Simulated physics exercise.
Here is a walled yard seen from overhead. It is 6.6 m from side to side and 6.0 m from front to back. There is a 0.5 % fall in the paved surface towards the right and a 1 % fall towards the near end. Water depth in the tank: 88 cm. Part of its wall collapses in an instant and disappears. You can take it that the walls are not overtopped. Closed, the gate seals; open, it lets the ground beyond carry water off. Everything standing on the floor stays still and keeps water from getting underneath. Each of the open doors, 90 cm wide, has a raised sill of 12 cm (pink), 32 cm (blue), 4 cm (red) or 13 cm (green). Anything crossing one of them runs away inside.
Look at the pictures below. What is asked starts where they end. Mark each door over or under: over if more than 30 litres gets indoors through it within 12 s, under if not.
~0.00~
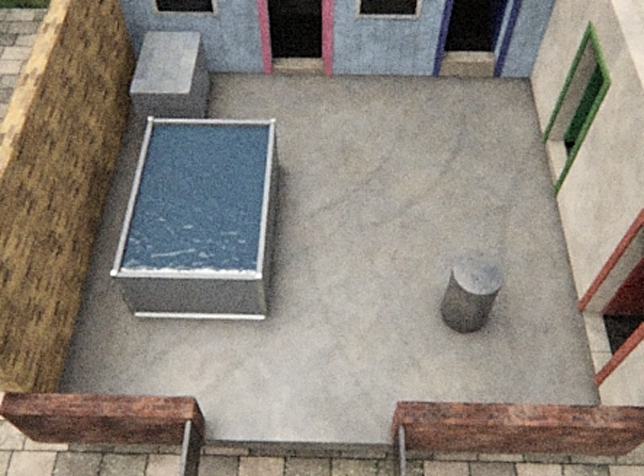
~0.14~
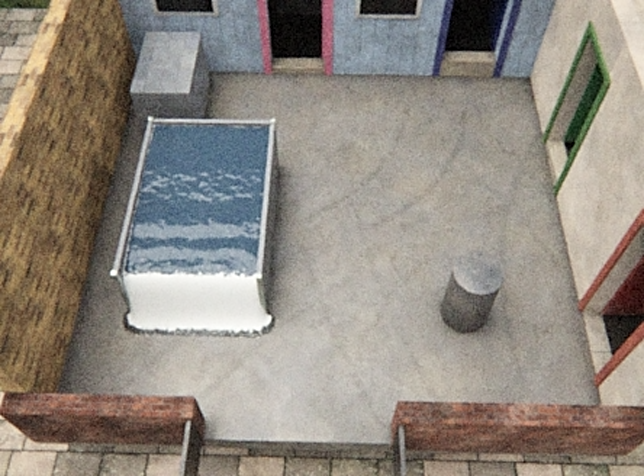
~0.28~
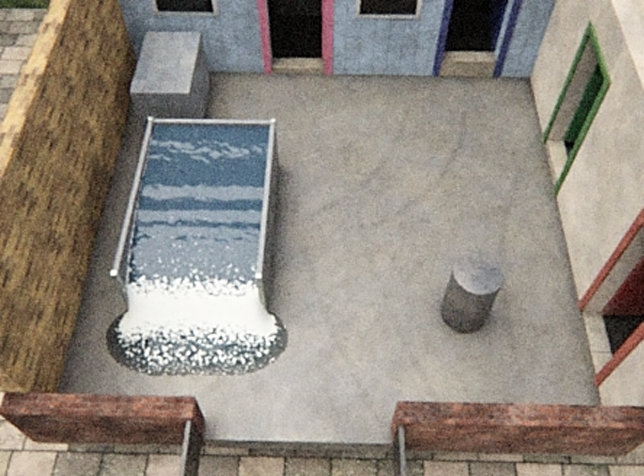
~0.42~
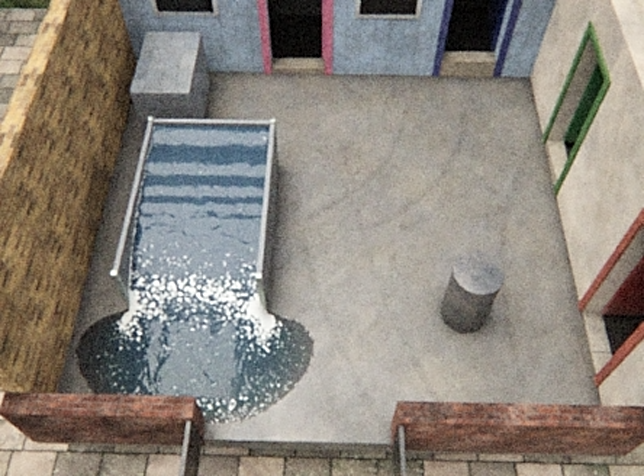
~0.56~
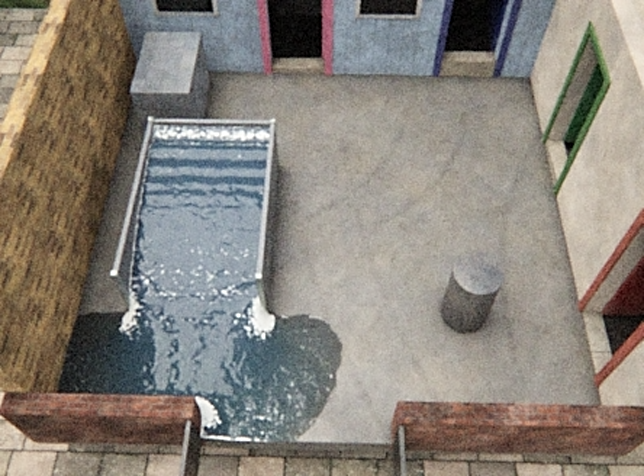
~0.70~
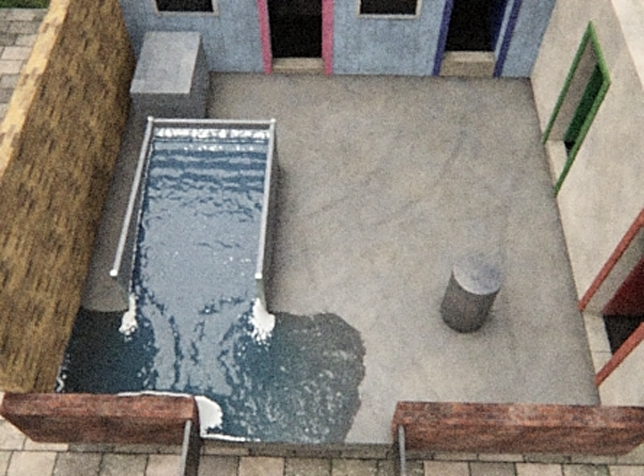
Pink door: Under, blue door: Under, red door: Over, green door: Under.
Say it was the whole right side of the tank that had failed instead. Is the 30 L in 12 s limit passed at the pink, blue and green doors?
Then it goes pink fine, blue fine, green too high.
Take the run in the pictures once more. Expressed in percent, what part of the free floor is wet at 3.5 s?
Wet share: Near 35 percent.
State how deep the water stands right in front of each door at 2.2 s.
Pink 0 cm, blue 0 cm, red 0 cm, green 0 cm.
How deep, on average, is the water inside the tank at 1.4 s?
46 cm.
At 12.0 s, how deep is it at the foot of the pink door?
Roughly 0.5 centimetres.
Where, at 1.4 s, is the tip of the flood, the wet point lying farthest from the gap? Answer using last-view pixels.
(446, 424).
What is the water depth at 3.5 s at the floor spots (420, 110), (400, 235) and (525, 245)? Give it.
Taking the spots in order: 0 cm, 0 cm, 0 cm.
After 1.4 s water covers 15 % of the floor and is deepest (70 cm) near (52, 414); pink door not reached, blue door not reached, red door not reached, green door not reached.
After 2.2 s water covers 20 % of the floor and is deepest (55 cm) near (52, 414); pink door not reached, blue door not reached, red door not reached, green door not reached.
After 3.5 s water covers 35 % of the floor and is deepest (50 cm) near (139, 77); pink door not reached, blue door not reached, red door not reached, green door not reached.
After 7.0 s water covers 80 % of the floor and is deepest (16 cm) near (98, 238); pink door 2 cm at the sill, 0 L in, blue door 1 cm at the sill, 0 L in, red door 9 cm at the sill, 67 L in, green door 12 cm at the sill, 0 L in.
After 12.0 s water covers 90 % of the floor and is deepest (11 cm) near (599, 428); pink door 1 cm at the sill, 0 L in, blue door 4 cm at the sill, 0 L in, red door 7 cm at the sill, 103 L in, green door 5 cm at the sill, 0 L in.
